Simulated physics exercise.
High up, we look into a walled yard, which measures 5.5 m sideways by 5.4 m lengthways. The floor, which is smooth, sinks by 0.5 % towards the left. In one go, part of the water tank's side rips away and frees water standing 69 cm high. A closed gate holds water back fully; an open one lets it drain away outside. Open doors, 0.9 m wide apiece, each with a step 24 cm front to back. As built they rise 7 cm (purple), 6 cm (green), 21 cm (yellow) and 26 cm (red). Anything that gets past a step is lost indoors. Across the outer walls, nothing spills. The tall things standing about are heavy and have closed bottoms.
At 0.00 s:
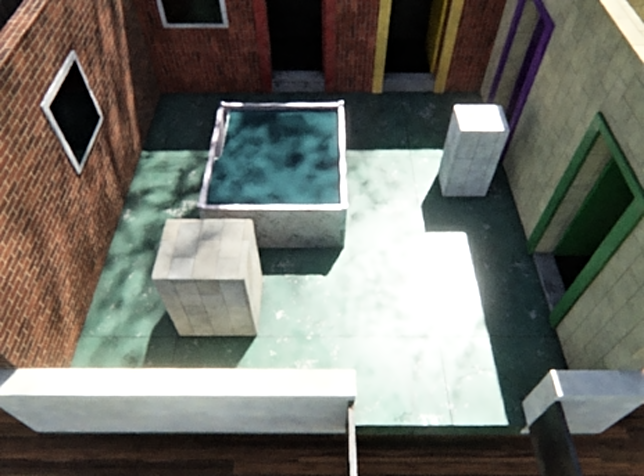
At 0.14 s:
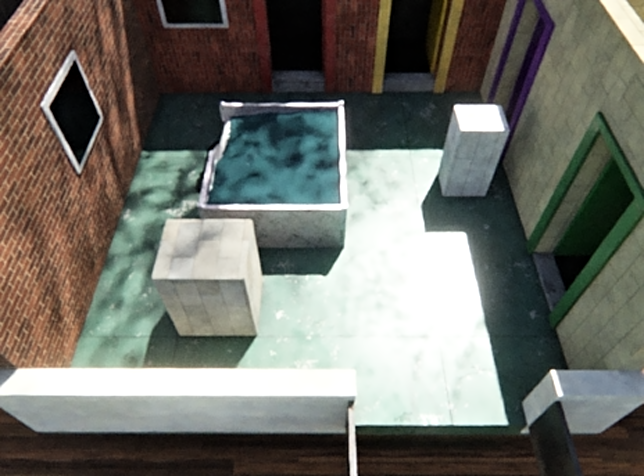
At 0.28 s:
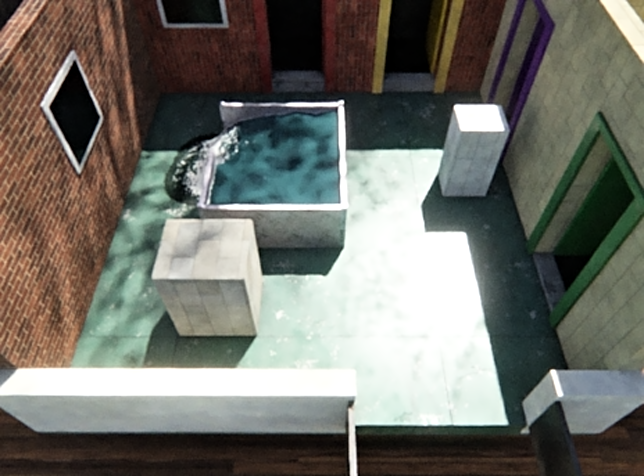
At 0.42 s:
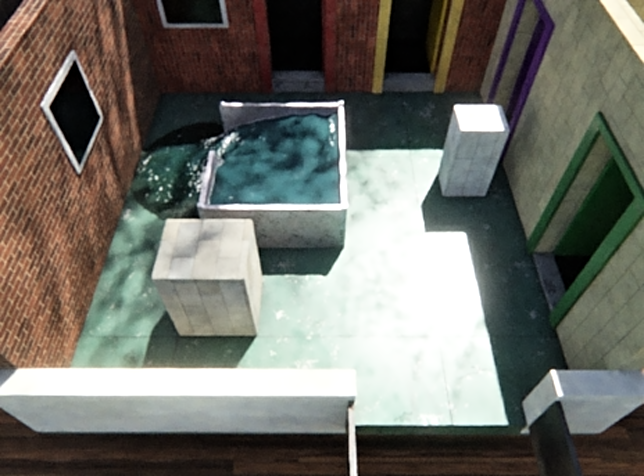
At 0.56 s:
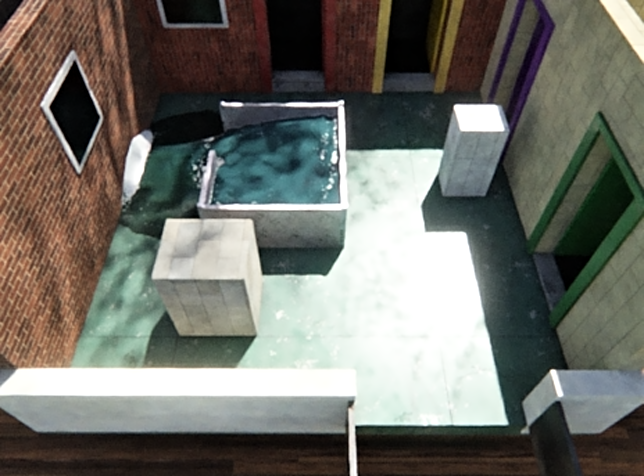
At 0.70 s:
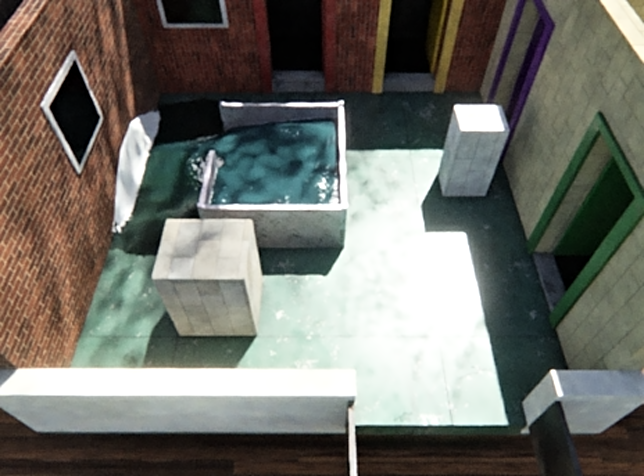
Water tank in a walled brick yard bursting open on its left side, water gushing out and spreading to the left wall.
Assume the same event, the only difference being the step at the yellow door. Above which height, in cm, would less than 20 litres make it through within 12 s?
Above roughly 8 cm.
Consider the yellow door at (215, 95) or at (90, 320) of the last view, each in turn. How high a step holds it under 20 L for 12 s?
24 and 11.0 cm.
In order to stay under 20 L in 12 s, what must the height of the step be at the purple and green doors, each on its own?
About 14.0 cm at purple and 6.5 cm at green.
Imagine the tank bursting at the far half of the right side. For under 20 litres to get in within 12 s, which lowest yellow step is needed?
With that break, close to 14.0 cm.
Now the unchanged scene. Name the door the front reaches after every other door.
The green one comes last.
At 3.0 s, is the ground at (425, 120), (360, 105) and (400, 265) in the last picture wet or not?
First wet through, second wet through, third bone-dry.
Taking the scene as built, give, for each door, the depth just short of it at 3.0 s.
Centimetres: Purple = 0, green = 0, yellow = 3, red = 8.
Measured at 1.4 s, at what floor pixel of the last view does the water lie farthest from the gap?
At about (76, 353).
After 1.4 s water covers 20 % of the floor, deepest (62 cm) near (160, 98); it has not reached the yellow door.
After 3.0 s water covers 55 % of the floor, deepest (30 cm) near (158, 105); 3 cm at the yellow door, 0 litres in over its 21 cm step.
After 12.0 s water covers 95 % of the floor, deepest (9 cm) near (332, 401); 9 cm at the yellow door, 0 litres in over its 21 cm step.
At the yellow door as built, the water arrived by 2.6 s and peaked near 12 cm at 7.2 s.
Run again over the same 12 s with other heights there, 34 litres in over 6.5 cm, 11 litres over 9 cm. The limit of 20 litres is kept from about 8 cm up.
